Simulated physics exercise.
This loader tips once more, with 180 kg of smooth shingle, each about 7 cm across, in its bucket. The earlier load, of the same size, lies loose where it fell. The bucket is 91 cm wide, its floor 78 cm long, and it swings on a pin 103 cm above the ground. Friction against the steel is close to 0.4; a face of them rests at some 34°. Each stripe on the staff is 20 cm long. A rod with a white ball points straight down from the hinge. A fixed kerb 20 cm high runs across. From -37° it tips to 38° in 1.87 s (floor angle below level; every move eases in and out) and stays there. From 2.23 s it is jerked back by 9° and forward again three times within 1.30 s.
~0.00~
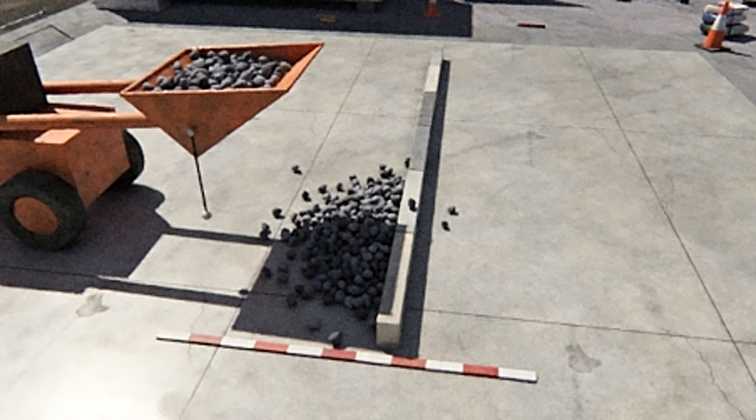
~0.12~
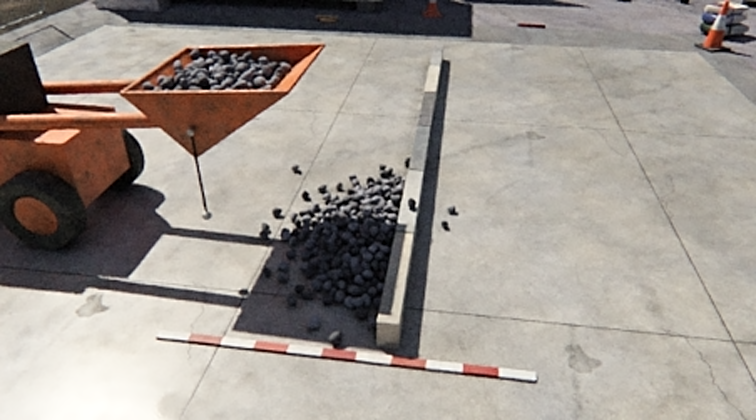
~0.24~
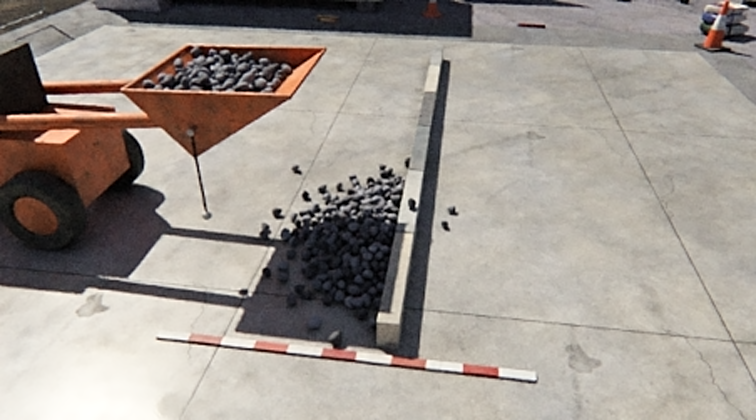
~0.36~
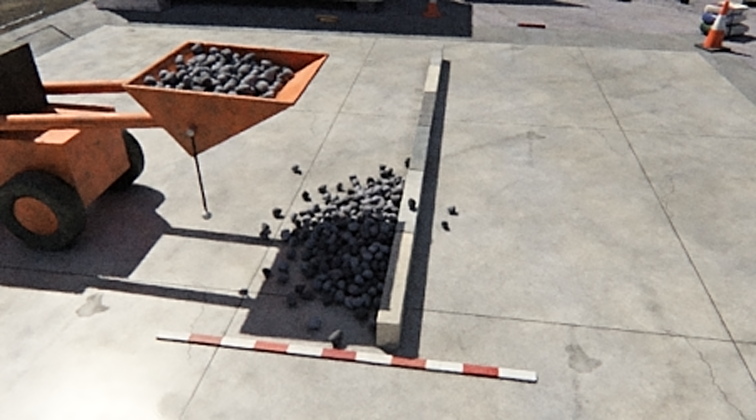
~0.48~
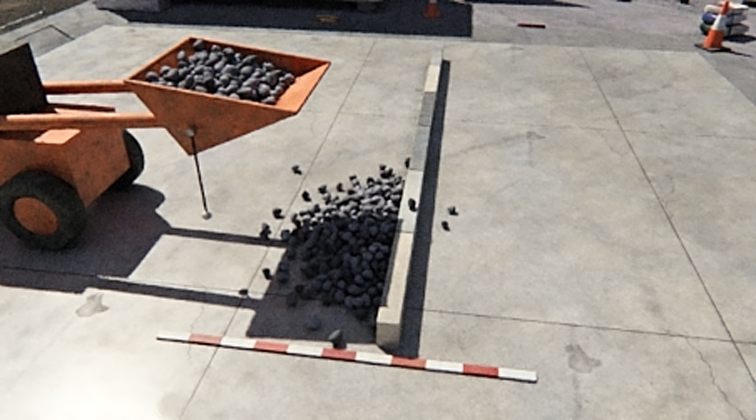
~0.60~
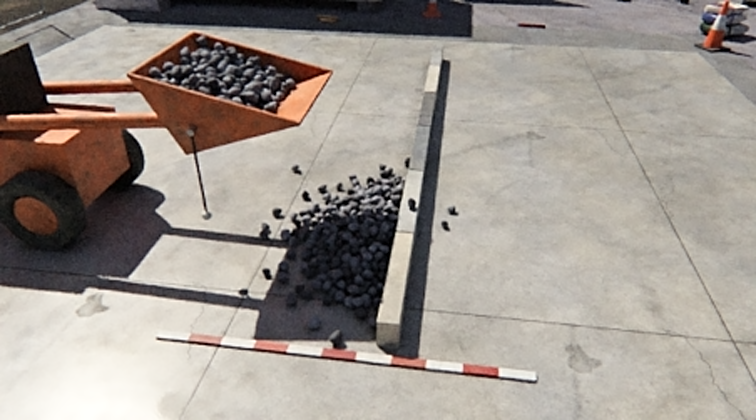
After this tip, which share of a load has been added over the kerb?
Roughly 0 per cent of a load more.
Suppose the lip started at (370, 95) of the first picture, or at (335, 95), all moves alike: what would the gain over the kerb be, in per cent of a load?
About 40 and 5 per cent.
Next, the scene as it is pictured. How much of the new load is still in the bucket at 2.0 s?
About 20 per cent.
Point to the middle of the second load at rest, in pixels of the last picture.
Near (330, 222).
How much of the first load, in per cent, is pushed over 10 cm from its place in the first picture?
About 10 per cent.
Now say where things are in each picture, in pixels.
The bucket is at -37°, its lip at (288, 91); the top of the load is at (228, 64). The earlier load is highest near (383, 217), 21 cm above ground level, 99 % on this side of the kerb, 1 % over the kerb, in the first frame.
The bucket is at -36°, its lip at (289, 92); the top of the load is at (229, 64); the stones move at 0.0 m/s on average, in the second frame.
Lip at (291, 97), floor tilted -34°, highest stones at (214, 61); the stones move at 0.1 m/s on average, in the third frame.
Lip at (294, 104), floor tilted -30°, highest stones at (207, 58); the stones move at 0.1 m/s on average, in the fourth frame.
Lip at (297, 113), floor tilted -25°, highest stones at (209, 56); the stones move at 0.1 m/s on average, in the fifth frame.
The bucket is at -19°, its lip at (300, 124); the top of the load is at (202, 56); the stones move at 0.2 m/s on average, in the sixth frame.
After 1.4 s the floor is at 26°; in per cent of one load, 99 in the bucket, 100 on this side of the kerb, 1 over the kerb; the foremost stones are at (411, 216).
After 2.0 s the floor is at 38°; in per cent of one load, 22 in the bucket, 177 on this side of the kerb, 1 over the kerb; the foremost stones are at (411, 216).
After 4.0 s the floor is at 38°; in per cent of one load, 0 in the bucket, 199 on this side of the kerb, 1 over the kerb; the foremost stones are at (416, 221).
After 6.4 s the floor is at 38°; in per cent of one load, 0 in the bucket, 199 on this side of the kerb, 1 over the kerb; the foremost stones are at (416, 221). Net gain over the kerb, 0.
